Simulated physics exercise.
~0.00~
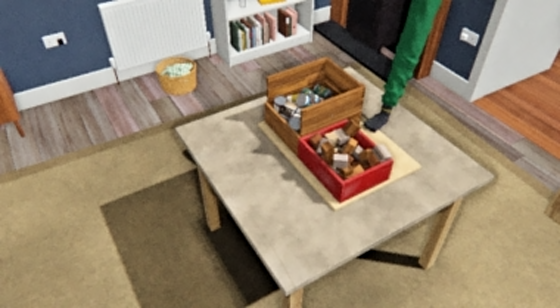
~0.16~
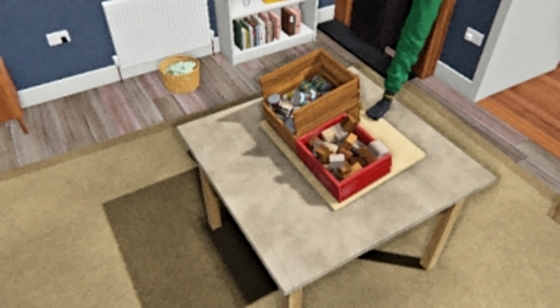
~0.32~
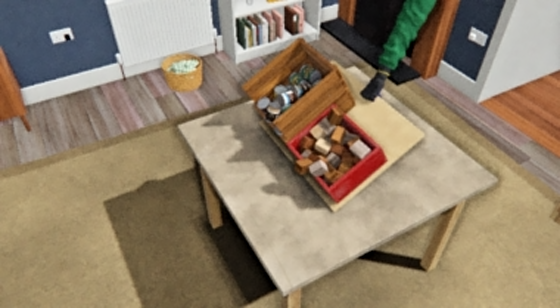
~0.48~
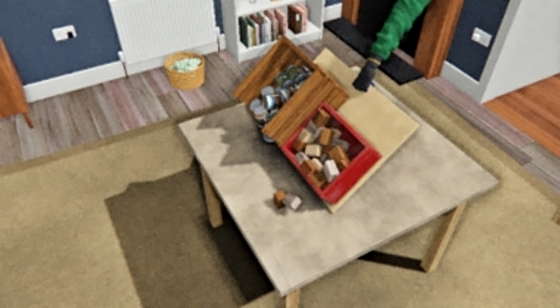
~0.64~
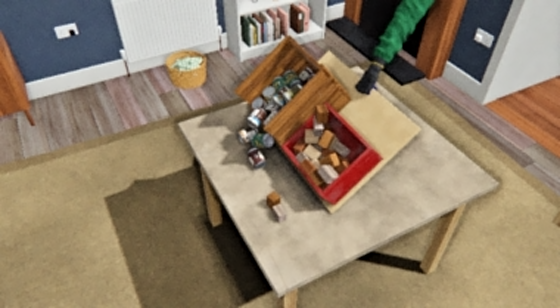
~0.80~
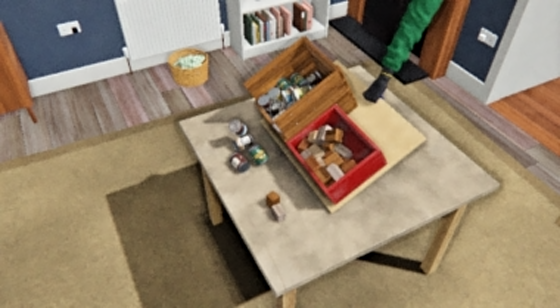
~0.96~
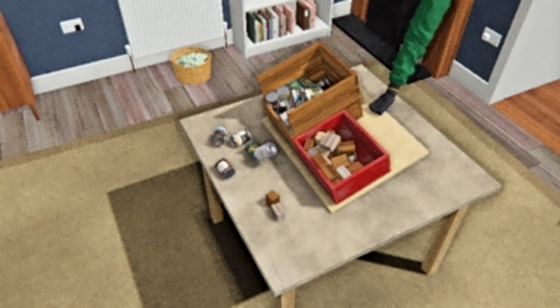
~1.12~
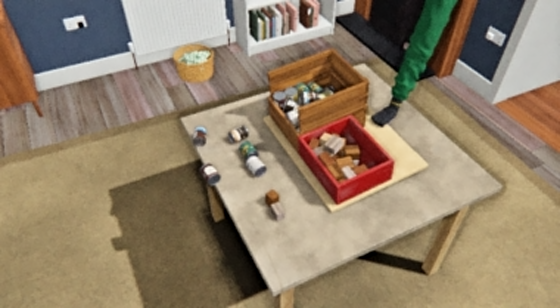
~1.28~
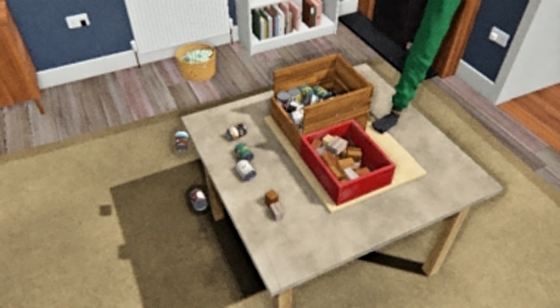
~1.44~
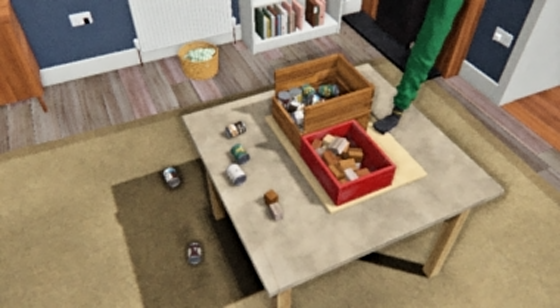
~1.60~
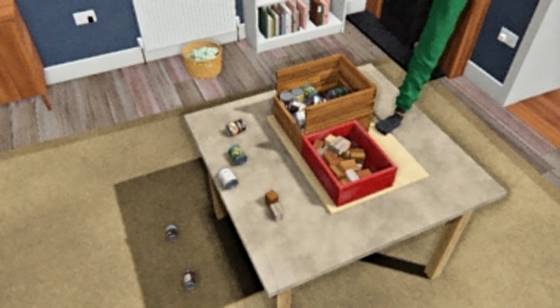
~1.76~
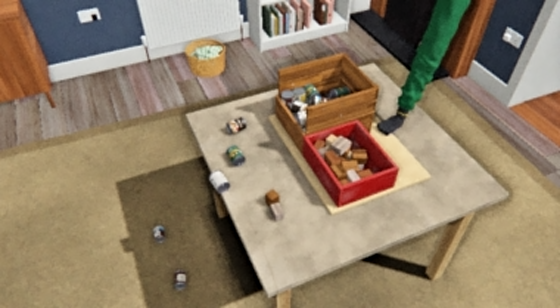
Living room table with a green-sleeved arm tipping a board of two boxes left, spilling tins and blocks, then lowering it flat.
